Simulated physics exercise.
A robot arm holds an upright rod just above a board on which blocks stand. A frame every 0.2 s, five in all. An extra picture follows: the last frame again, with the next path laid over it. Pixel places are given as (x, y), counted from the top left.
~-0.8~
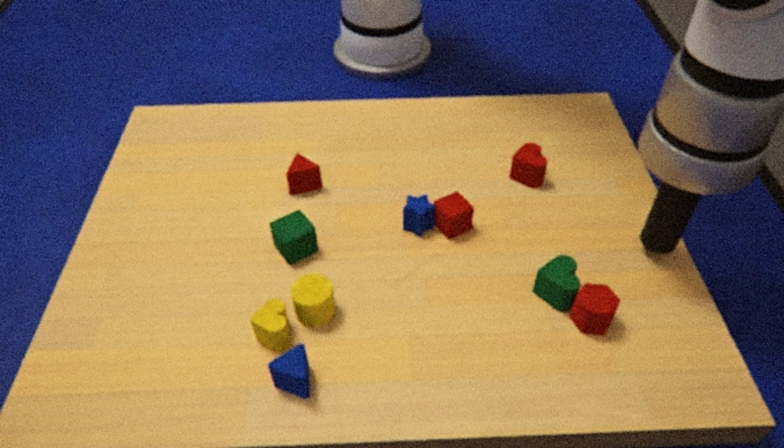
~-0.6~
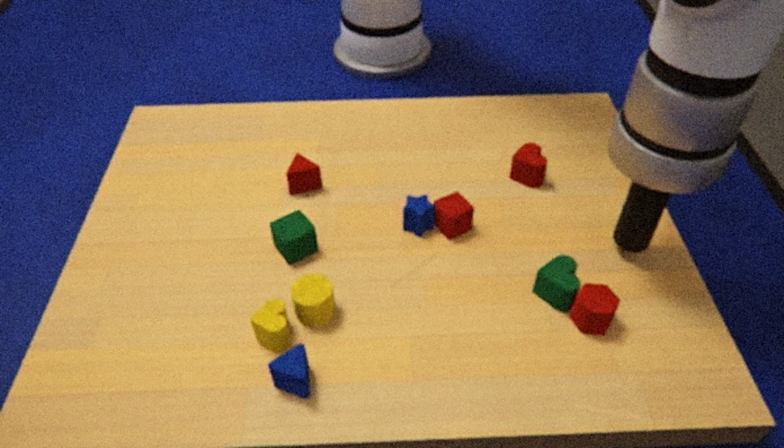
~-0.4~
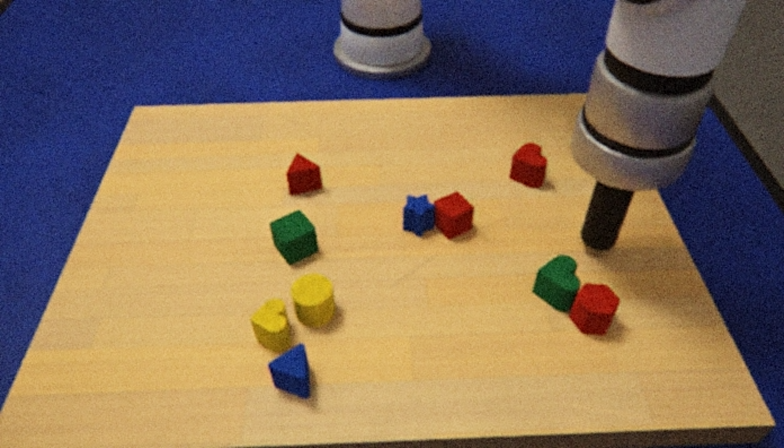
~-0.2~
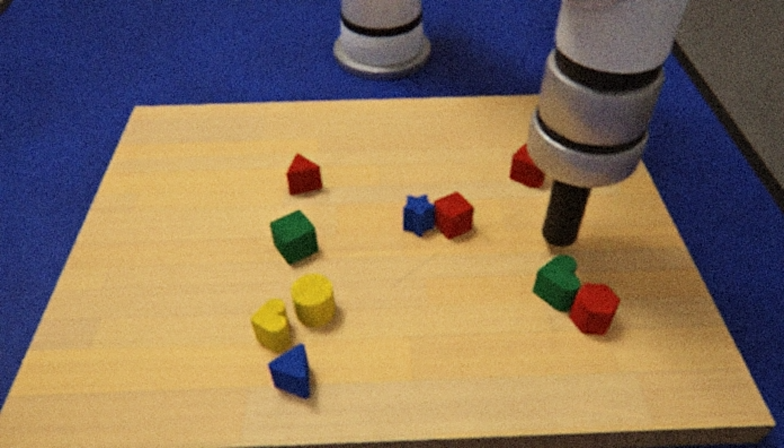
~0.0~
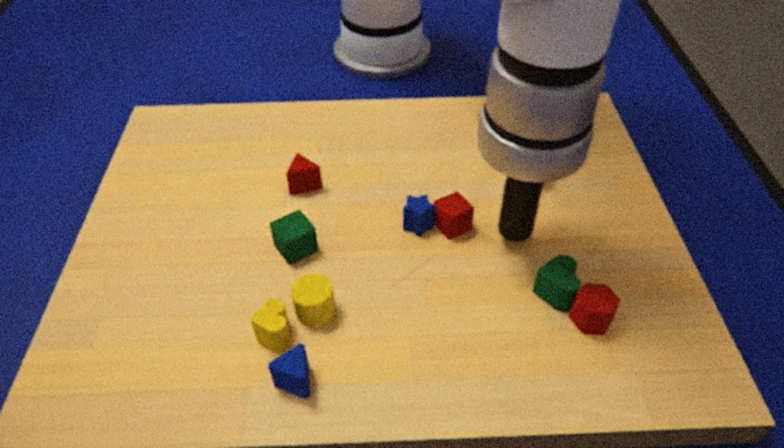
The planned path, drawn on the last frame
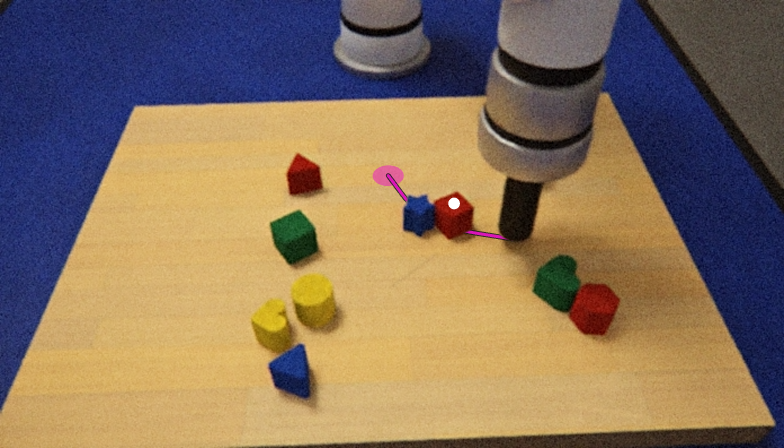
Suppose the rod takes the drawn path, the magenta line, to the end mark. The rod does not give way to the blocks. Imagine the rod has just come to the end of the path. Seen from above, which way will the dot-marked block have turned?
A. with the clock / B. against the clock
Correct choice: B.
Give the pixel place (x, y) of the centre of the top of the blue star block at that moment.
For the centre of its top, I'd go with (392, 202).
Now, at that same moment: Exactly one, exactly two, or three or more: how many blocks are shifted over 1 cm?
It looks like two blocks will be pushed more than about 1 cm.
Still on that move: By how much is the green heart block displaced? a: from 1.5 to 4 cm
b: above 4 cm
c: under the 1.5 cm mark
That would be c.
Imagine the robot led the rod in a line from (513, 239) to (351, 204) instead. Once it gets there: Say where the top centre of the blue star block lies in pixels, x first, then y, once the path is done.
I'd place it at (358, 207), taking the centre of its top.
The drawn path runs from (513, 239) by way of (457, 229) and (413, 207) to (388, 176); the dot is on the red square block.
On the path given first. One third of the way, rod (458, 220); blue star block (405, 203), turned 15° anticlockwise; red square block (432, 194), turned 20° anticlockwise.
Two thirds of the way, rod (413, 197); blue star block (392, 202), turned 60° anticlockwise; red square block (389, 171), turned 20° anticlockwise.
At the end, rod (388, 166); blue star block (392, 202), turned 60° anticlockwise; red square block (358, 151), turned 60° anticlockwise; green heart block not moved.
